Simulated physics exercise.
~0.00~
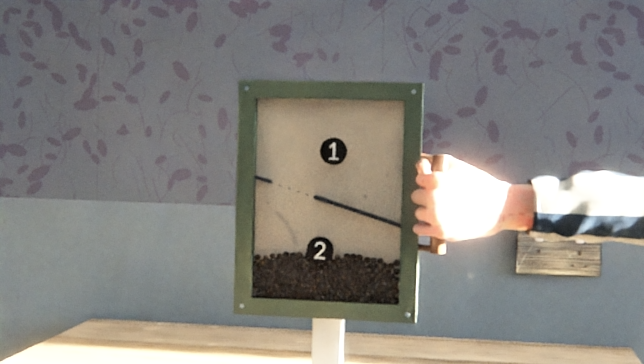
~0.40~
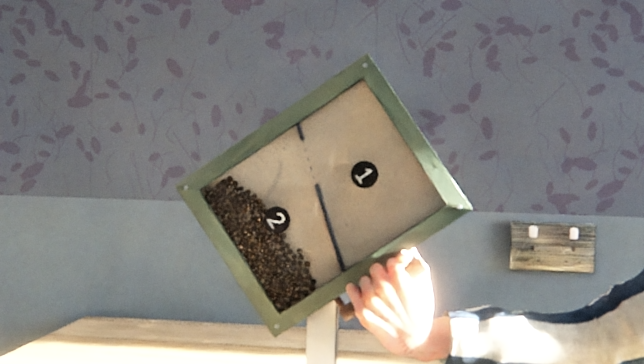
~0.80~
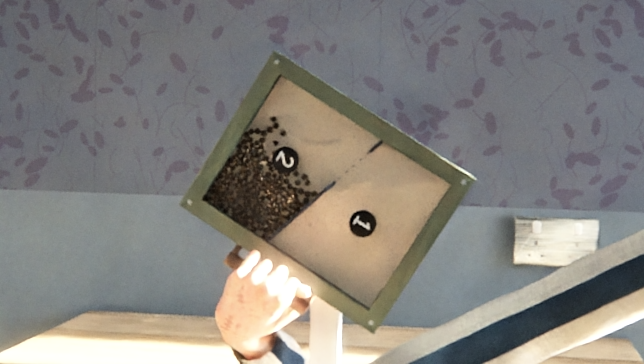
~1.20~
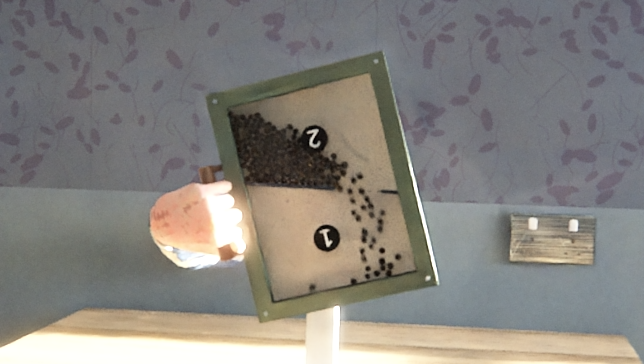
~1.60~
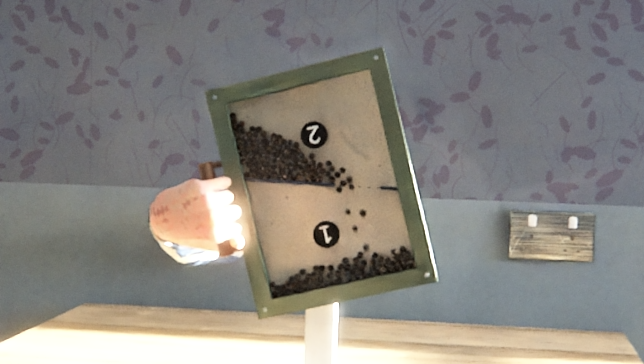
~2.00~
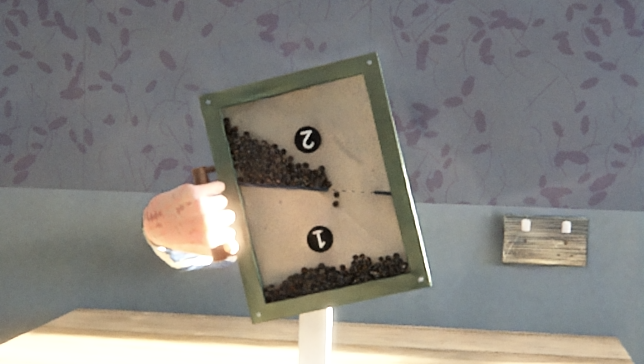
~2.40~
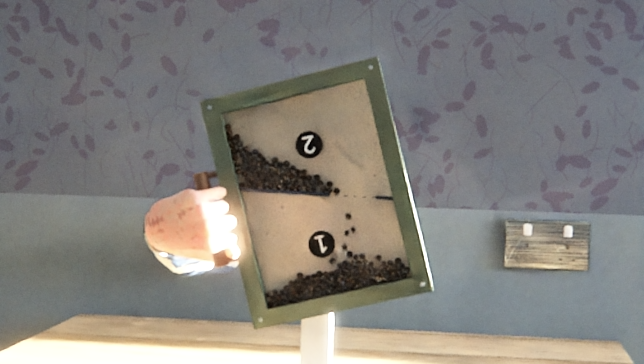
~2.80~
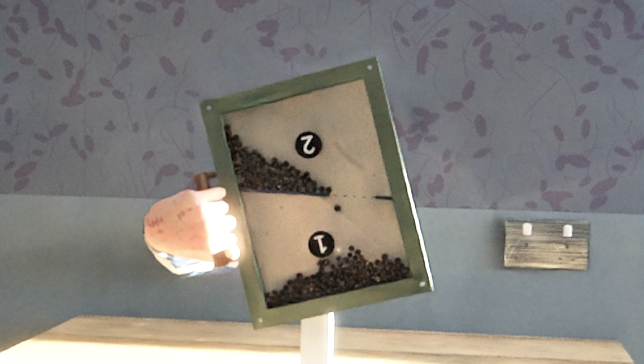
A green-framed case is turned clockwise by hand, and dark beads spill between its two chambers.
